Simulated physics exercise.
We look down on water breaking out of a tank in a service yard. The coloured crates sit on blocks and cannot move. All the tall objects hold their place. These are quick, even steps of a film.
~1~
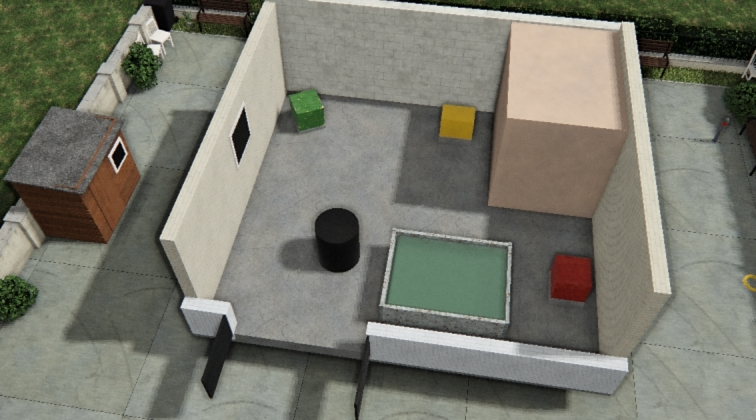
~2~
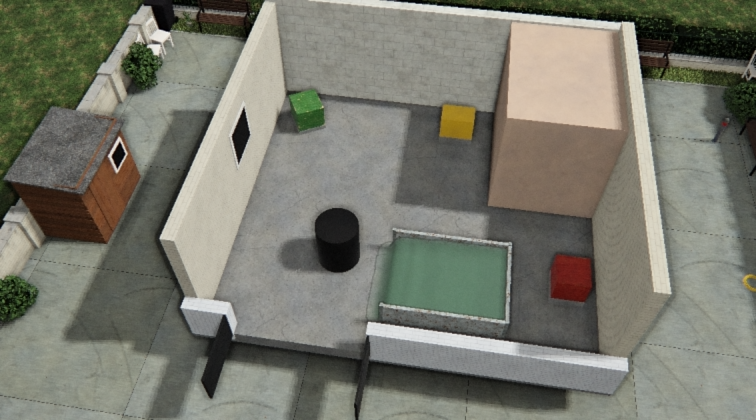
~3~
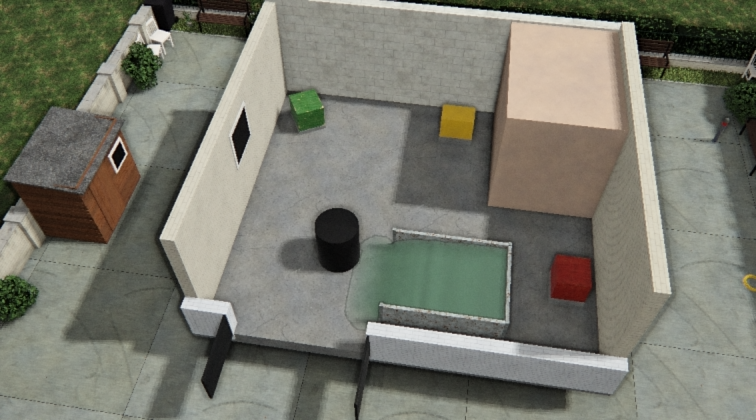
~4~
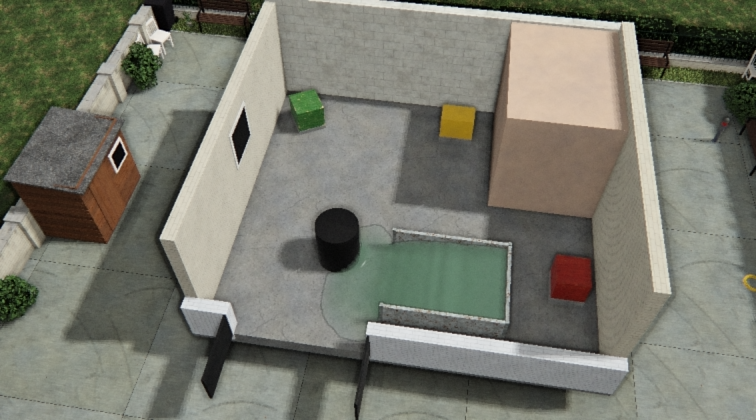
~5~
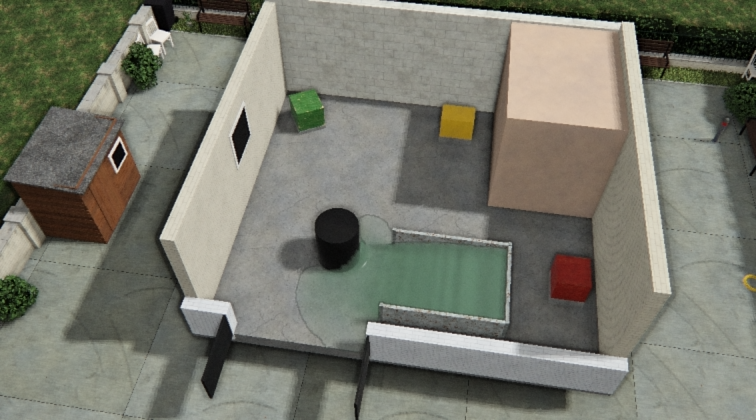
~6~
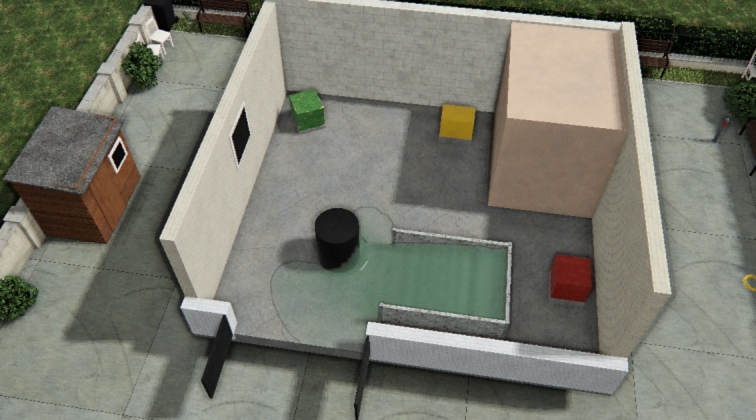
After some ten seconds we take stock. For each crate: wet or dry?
The red crate escapes dry; the green crate is wetted; the yellow crate escapes dry.
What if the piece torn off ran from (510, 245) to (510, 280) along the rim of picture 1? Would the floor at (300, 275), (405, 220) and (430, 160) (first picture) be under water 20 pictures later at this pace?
As listed: Dry, under water, clear.
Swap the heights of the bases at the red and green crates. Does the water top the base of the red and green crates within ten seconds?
The red crate is spared; the green crate escapes it.
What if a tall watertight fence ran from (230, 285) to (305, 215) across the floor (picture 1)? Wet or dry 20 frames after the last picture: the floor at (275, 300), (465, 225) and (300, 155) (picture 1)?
As listed: Flooded, no water, wet.
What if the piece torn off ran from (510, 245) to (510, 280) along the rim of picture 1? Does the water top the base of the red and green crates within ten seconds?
My reading: Red gets wet, green escapes it.
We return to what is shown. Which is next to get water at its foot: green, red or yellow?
That is the one in green.
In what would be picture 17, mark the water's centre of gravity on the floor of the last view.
At about (370, 274).
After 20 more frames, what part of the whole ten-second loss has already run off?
Roughly 55 per cent.
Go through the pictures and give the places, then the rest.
The first frame shows the tank at (448, 276) is whole and still.
In the second frame, water pours out at (390, 278) and has run to (388, 246).
In the third frame, the front is at (374, 239), out from the gap at (389, 279).
In the fourth frame, water pours out at (389, 279) and has run to a hidden place.
In the fifth frame, the front is at (300, 297), out from the gap at (389, 280).
In the sixth frame, water pours out at (389, 280) and has run to (276, 282).
A moment on, water covers 25 % of the floor; the red crate not reached, the green crate not reached, the yellow crate not reached.
Next, water covers 40 % of the floor; the red crate not reached, the green crate not reached, the yellow crate not reached.
Then, water covers 55 % of the floor; the red crate not reached, the green crate water round its plinth, the yellow crate water round its plinth.
Later, water covers 60 % of the floor; the red crate not reached, the green crate water round its plinth, the yellow crate water round its plinth.
In the end, water covers 75 % of the floor; the red crate stayed above the water, the green crate was topped, the yellow crate stayed above the water.
